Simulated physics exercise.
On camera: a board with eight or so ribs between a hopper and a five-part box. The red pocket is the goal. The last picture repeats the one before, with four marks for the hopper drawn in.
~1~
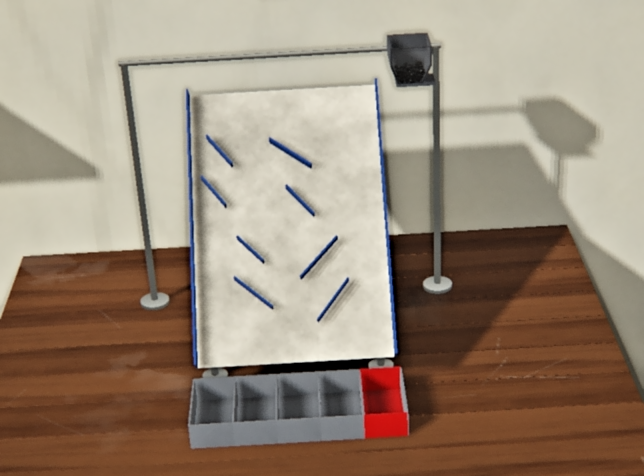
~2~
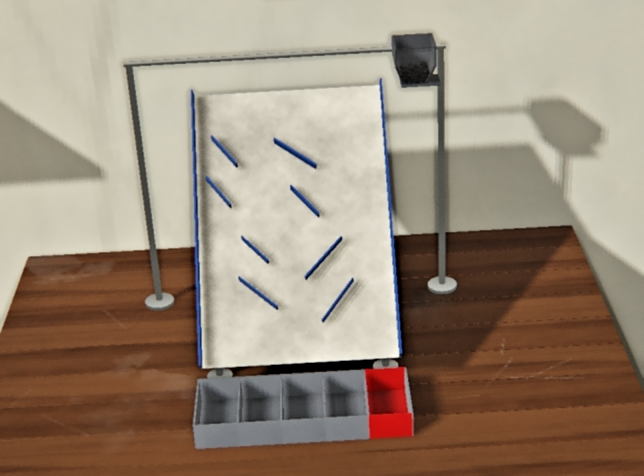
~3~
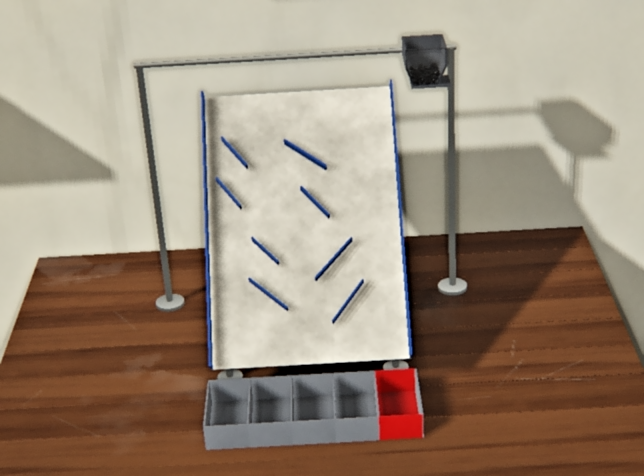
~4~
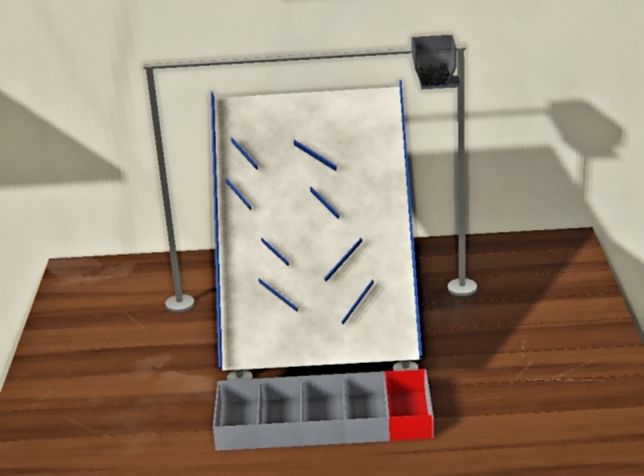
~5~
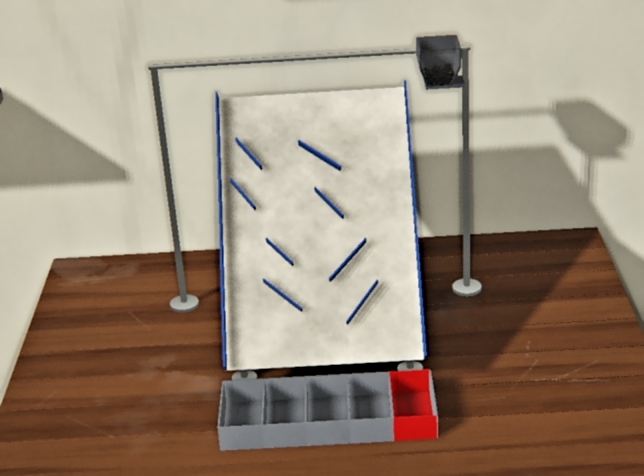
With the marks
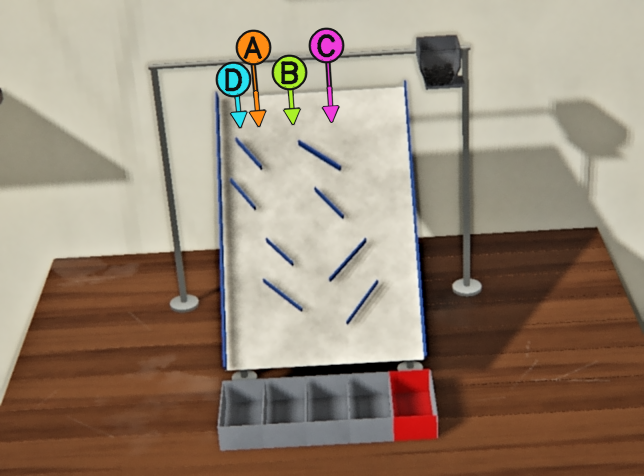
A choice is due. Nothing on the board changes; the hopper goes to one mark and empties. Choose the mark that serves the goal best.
It is C.
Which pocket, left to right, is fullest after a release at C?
It is the fifth one.
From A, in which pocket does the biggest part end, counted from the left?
The third from the left.
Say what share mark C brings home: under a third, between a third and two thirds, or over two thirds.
Between a third and two thirds.
On the marked copy, mark A meets the board at (258, 120); mark B meets the board at (292, 118); mark C meets the board at (331, 116); mark D meets the board at (239, 121).
With A, none in the red pocket, nearly all in other pockets, a stray few outside the box.
With B, a small part in the red pocket, about two thirds in other pockets, a small part held on the board, a small part outside the box.
With C, about half in the red pocket, about a quarter in other pockets, about a quarter held on the board.
With D, none in the red pocket, nearly all in other pockets, a stray few outside the box.
